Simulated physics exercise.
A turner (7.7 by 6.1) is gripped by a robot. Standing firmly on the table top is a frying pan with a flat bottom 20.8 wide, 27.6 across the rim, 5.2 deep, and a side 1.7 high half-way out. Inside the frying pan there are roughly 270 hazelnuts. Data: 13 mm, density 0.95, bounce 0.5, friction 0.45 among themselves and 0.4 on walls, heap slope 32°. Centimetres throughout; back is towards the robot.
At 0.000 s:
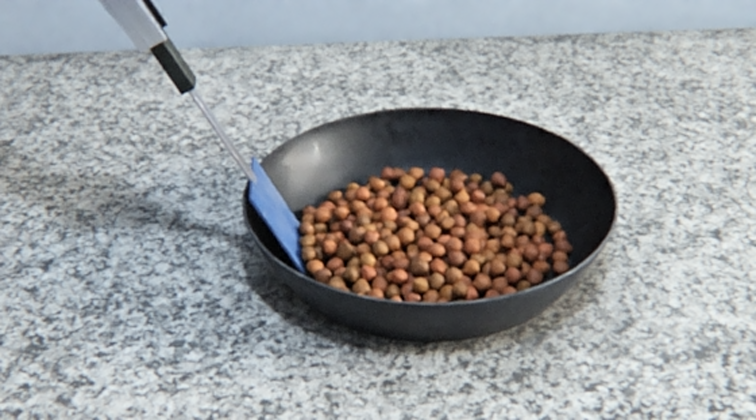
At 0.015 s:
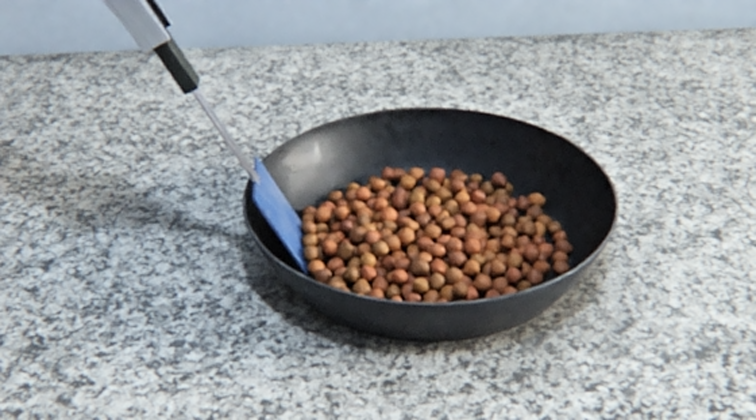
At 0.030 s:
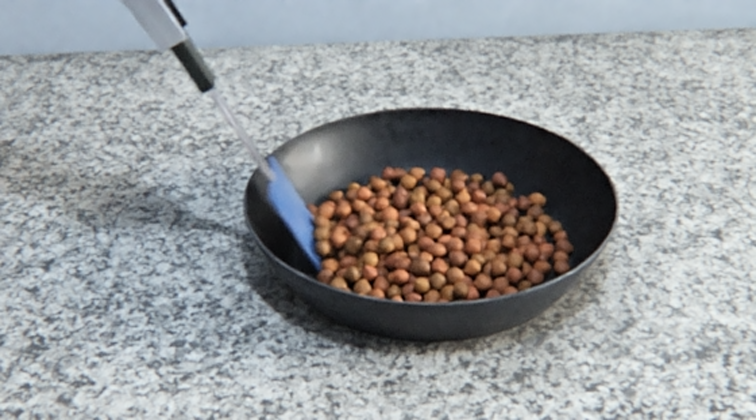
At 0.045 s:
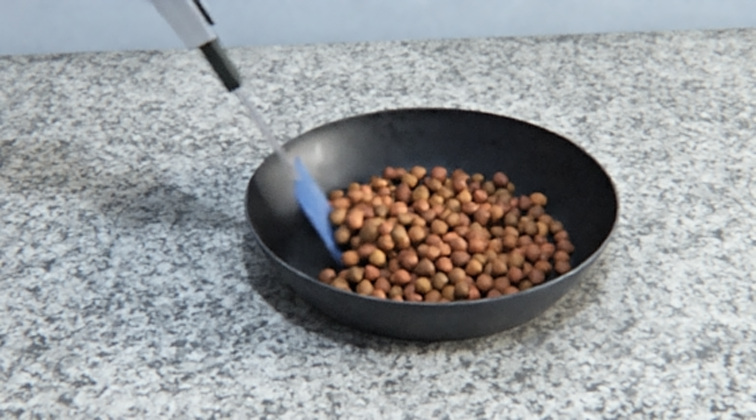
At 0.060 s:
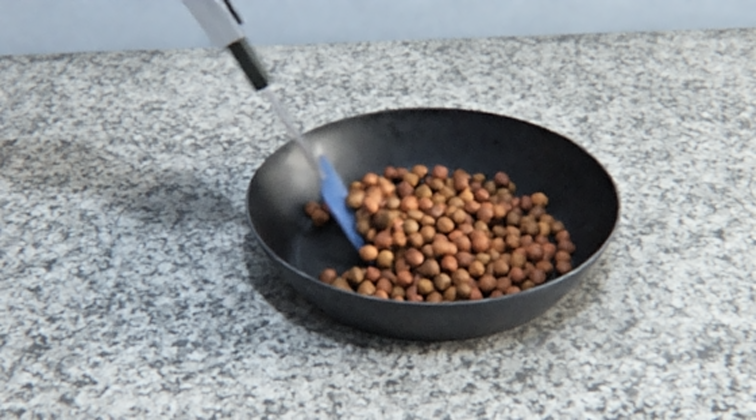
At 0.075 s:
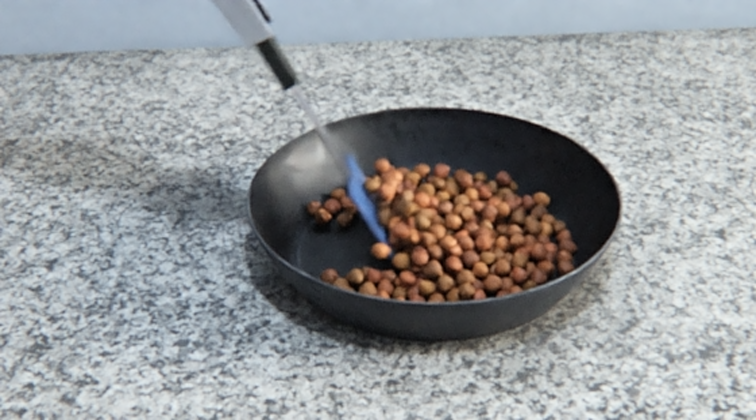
A blue turner with a grey and black handle started at the left side of a dark pan on a speckled counter, then pushed through the hazelnuts to the right, heaping some up and leaving a few behind.
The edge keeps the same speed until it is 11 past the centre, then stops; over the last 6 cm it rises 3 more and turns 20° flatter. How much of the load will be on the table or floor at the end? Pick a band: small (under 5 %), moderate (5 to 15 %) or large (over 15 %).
The share is large, over 15 %.
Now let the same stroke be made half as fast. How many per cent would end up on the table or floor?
I'd expect near 10 per cent.
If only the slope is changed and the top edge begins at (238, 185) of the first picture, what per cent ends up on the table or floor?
Roughly 20 percent ends on the table or floor.
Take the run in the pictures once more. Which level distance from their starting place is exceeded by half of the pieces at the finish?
Level distance of roughly 3 cm.
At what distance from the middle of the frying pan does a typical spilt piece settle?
About 46 cm out from the centre.
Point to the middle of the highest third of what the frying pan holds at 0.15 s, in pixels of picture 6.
Near pixel (516, 211).
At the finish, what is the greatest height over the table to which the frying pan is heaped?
Close to 4.0 centimetres high.
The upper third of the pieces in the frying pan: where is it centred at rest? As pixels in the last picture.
You'll find it at about (513, 221).
After 0.11 s, sloping 63°, highest piece 7 above the table; 272 in the frying pan.
After 0.15 s, sloping 58°, highest piece 8 above the table; 272 in the frying pan.
After 0.37 s, sloping 43°, highest piece 33 above the table; 216 in the frying pan, 14 on the table or floor, 42 on the blade or in flight.
After 1.42 s, sloping 43°, highest piece 4 above the table; 216 in the frying pan, 56 on the table or floor.
At rest, 216 in the frying pan, 56 on the table or floor. That is 21 % on the table or floor.
